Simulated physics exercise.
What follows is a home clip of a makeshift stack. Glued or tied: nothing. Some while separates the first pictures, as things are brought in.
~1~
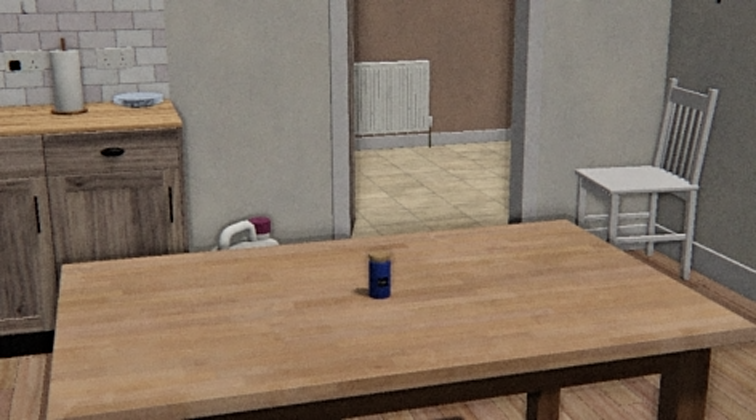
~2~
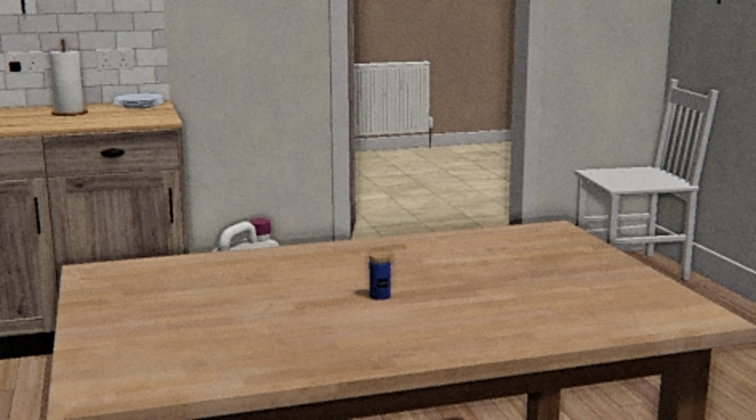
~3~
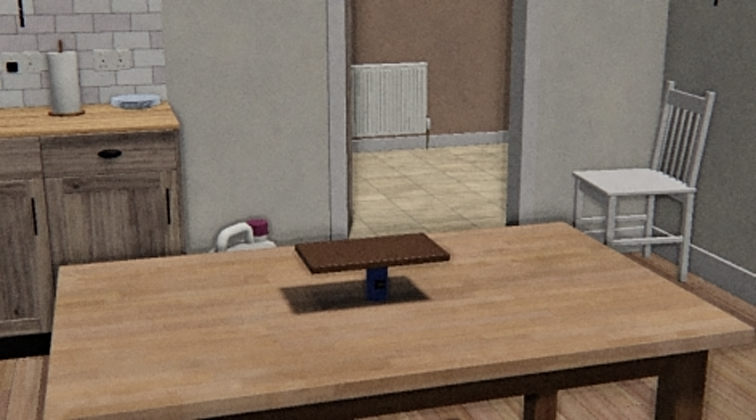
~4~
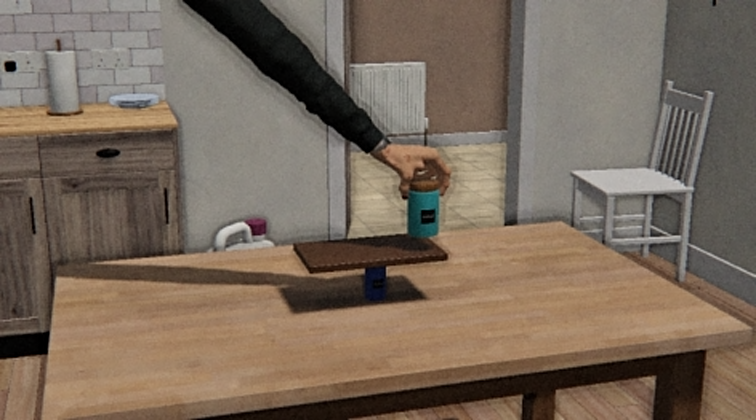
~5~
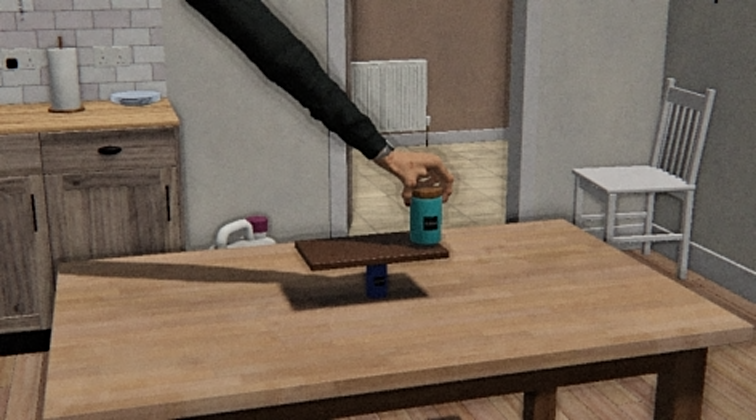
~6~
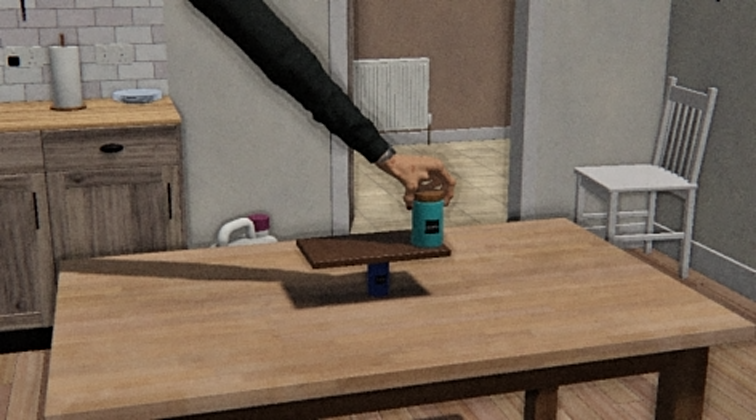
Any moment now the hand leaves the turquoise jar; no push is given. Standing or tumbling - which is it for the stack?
It ends up tumbling down.
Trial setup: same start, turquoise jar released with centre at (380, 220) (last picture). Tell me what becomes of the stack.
What happens next is that it remains standing.
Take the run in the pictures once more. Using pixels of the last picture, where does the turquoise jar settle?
Somewhere around (466, 263) in the last picture.
Then, 0.30 s later than the last frame, turquoise jar now fallen; brown lid tilted by 43°.
Then, 0.60 s later than the last frame, brown lid tilted by 56°.
Then, 1.00 s later than the last frame, brown lid now fallen.
When it is over, fallen, brown lid and turquoise jar; blue shaker as before. End places, in pixels of the last picture, turquoise jar near (466, 263). The stack comes apart.
